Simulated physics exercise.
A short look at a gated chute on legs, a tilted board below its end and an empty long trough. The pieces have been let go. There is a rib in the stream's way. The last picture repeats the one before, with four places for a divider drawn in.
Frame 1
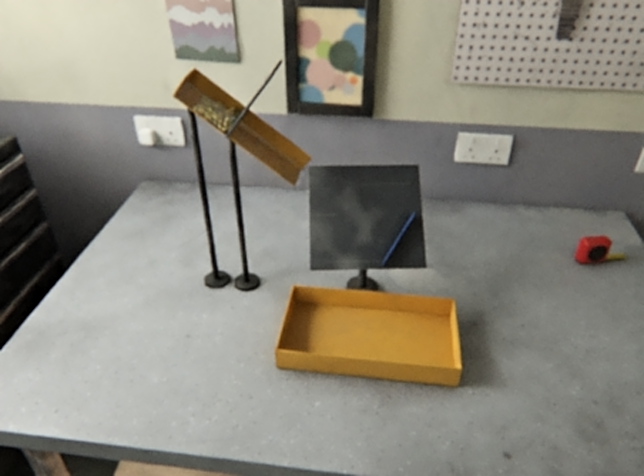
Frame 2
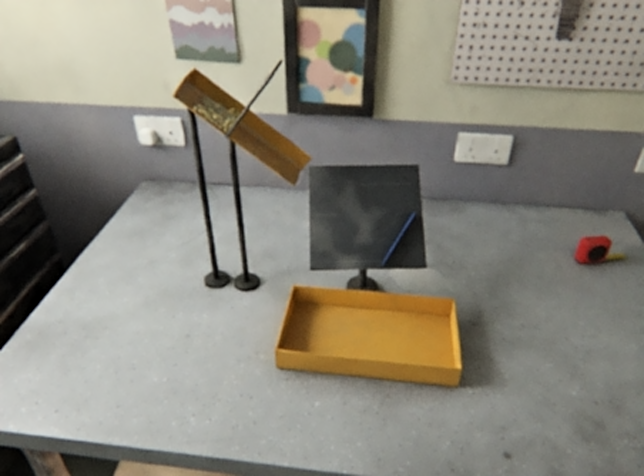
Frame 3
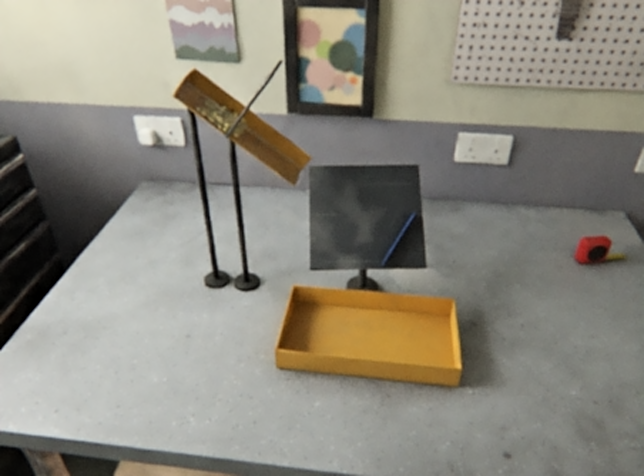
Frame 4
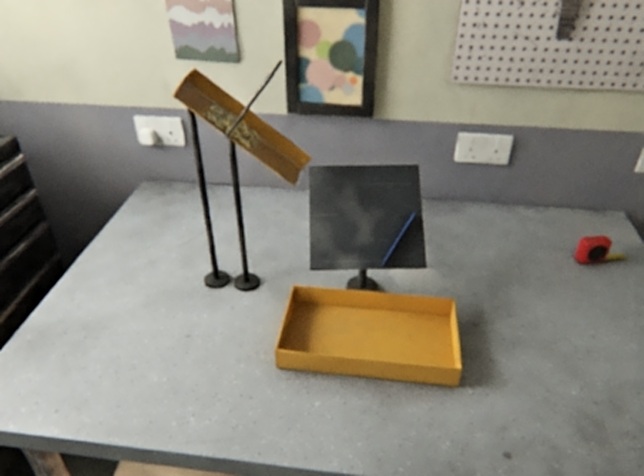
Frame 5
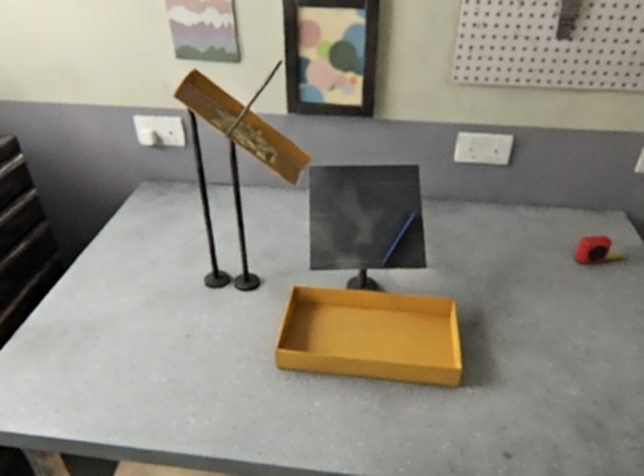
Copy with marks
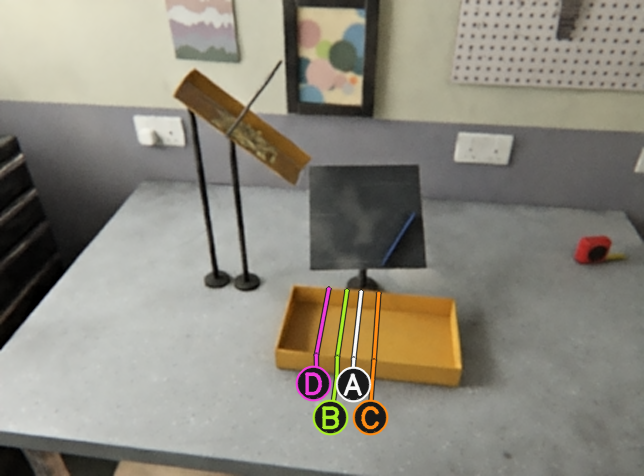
To begin with, soya beans sit high in a sloping yellow chute on dark legs, above a tilted dark board with a blue rib and an empty yellow trough. The beans then slide down to the right, spreading along the chute and nearing its lower end, while everything else stays still.
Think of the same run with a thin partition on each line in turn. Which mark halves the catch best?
It is C.
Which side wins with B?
More lands on the right.
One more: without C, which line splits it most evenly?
A.
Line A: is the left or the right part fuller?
Right.
On the marked copy, line A crosses the front rim at (353, 358); line B crosses the front rim at (337, 356); line C crosses the front rim at (374, 360); line D crosses the front rim at (316, 354).
With A, of what is caught, close to a quarter on the left of the divider, the bulk on the right.
With B, of what is caught, only a few on the left of the divider, all but a few on the right.
With C, of what is caught, close to half on the left of the divider, close to half on the right.
With D, of what is caught, none at all on the left of the divider, the whole lot on the right.
